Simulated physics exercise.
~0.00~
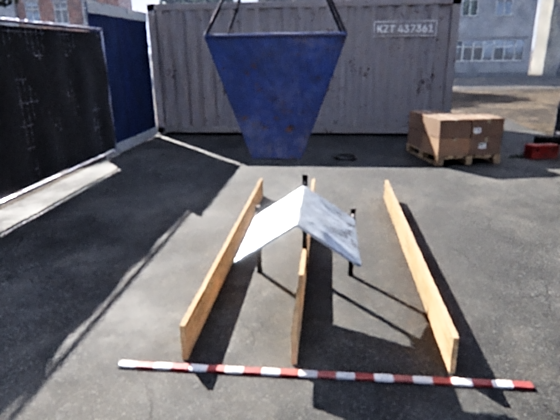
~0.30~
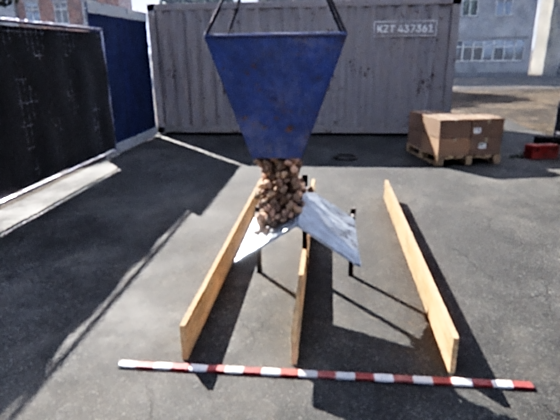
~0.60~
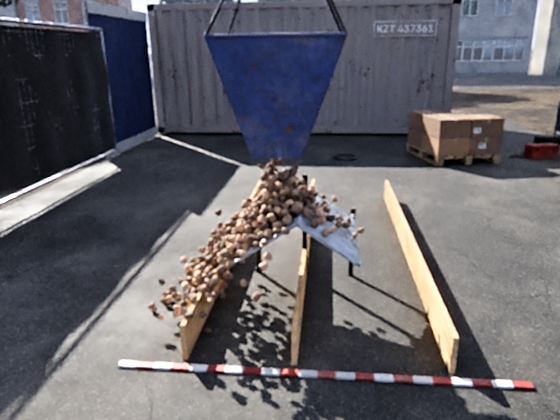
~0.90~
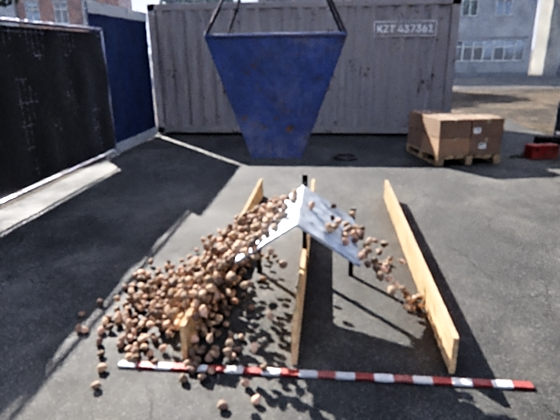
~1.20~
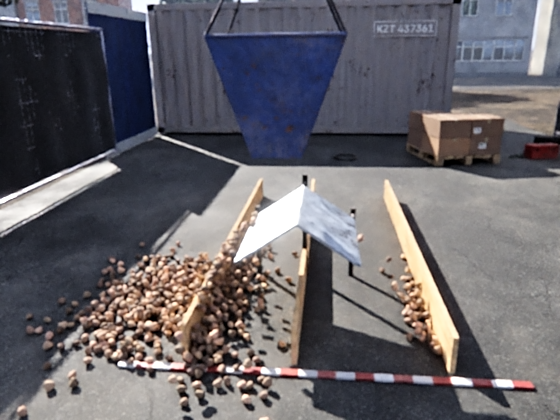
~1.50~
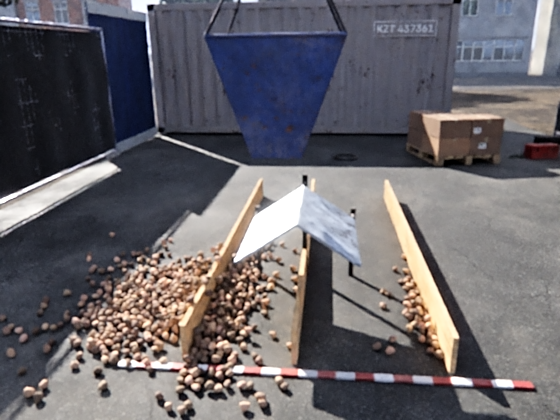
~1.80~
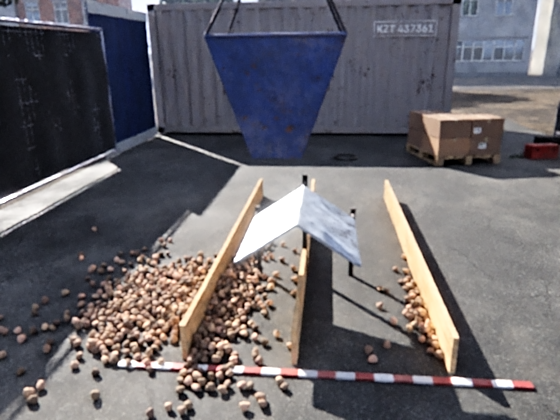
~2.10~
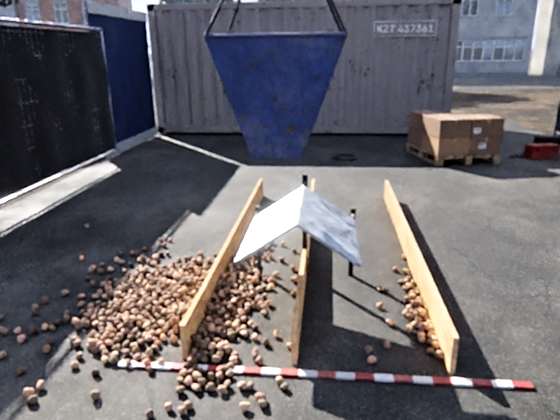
A blue skip hung still above a peaked steel plate and dropped a stream of round stones that slid mostly leftward, spilling over the left board. They settled in a big heap around it, with a small cluster against the right board.
